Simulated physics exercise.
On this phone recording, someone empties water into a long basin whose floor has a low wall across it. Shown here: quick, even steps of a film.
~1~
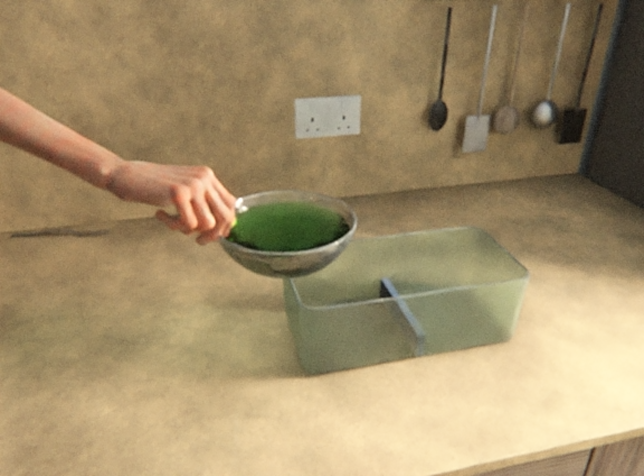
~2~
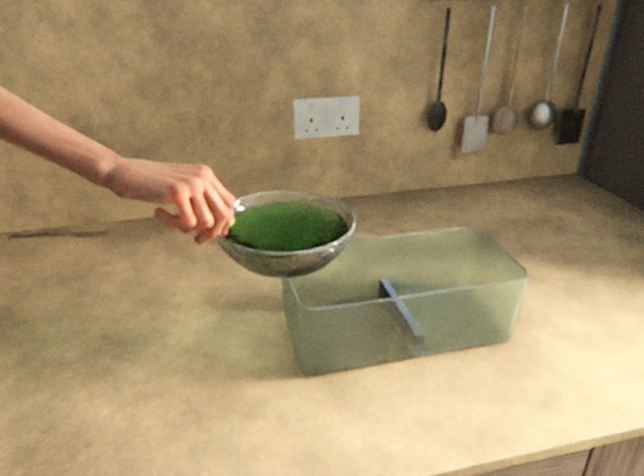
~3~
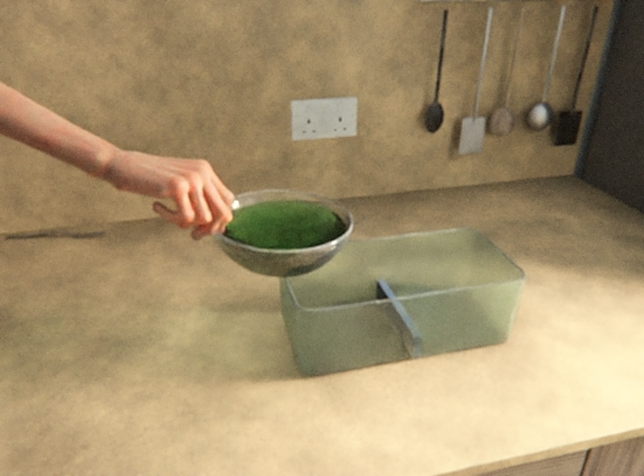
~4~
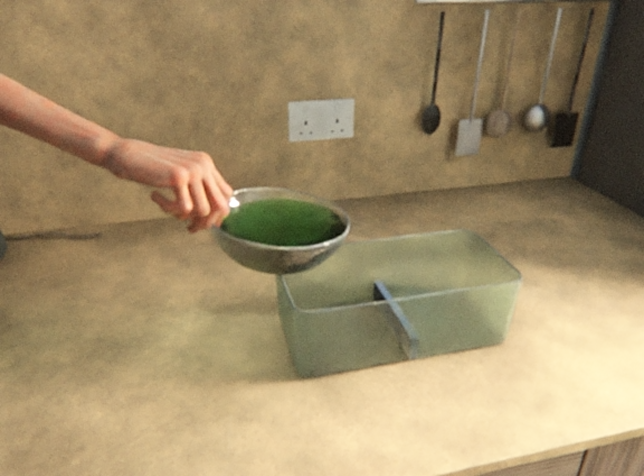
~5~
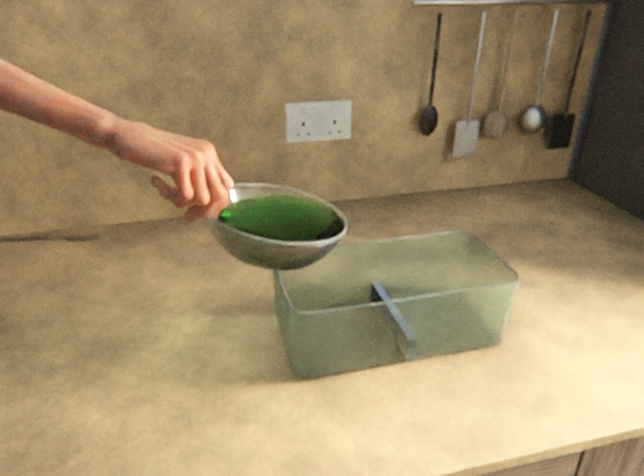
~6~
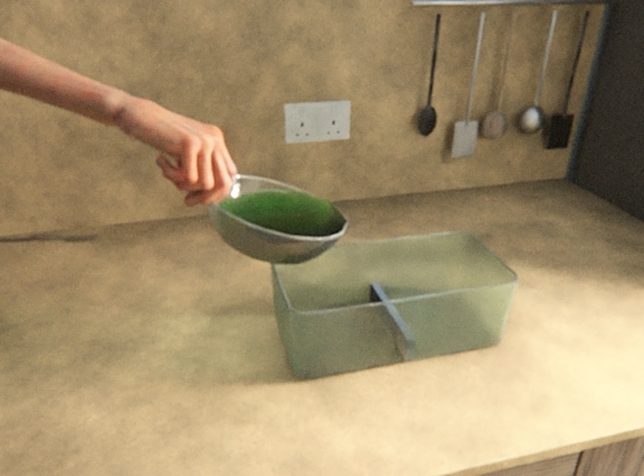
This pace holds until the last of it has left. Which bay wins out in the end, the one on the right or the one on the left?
It's the righthand side that gets the most, no doubt.
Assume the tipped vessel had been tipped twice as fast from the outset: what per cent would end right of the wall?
Near 60 parts in a hundred.
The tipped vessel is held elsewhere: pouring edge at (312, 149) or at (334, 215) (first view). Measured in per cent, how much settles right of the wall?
Close to 50 % for the first start and close to 50 % for the second.
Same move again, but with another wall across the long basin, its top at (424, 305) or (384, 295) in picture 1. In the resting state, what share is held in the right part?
Note: Roughly 35 % in case one, 95 % in case two.
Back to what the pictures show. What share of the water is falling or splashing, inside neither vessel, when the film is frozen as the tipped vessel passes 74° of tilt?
40 %.
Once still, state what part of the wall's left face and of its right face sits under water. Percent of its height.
Near 20 in a hundred to the left, 80 to the right.
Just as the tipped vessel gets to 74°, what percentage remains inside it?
It works out to close to 20 percent.
A moment on, the tilt is 74° and 18 per cent is still to pour, 12 is left of the wall and 31 right of it.
Next, the tilt is 109° and 0 per cent is still to pour, 20 is left of the wall and 79 right of it.
Then the tilt is 116° and 0 per cent is still to pour, 20 is left of the wall and 79 right of it.
Later the tilt is 116° and 0 per cent is still to pour, 20 is left of the wall and 79 right of it.
In the end 20 per cent lies left of the wall, 79 right of it and 1 outside.
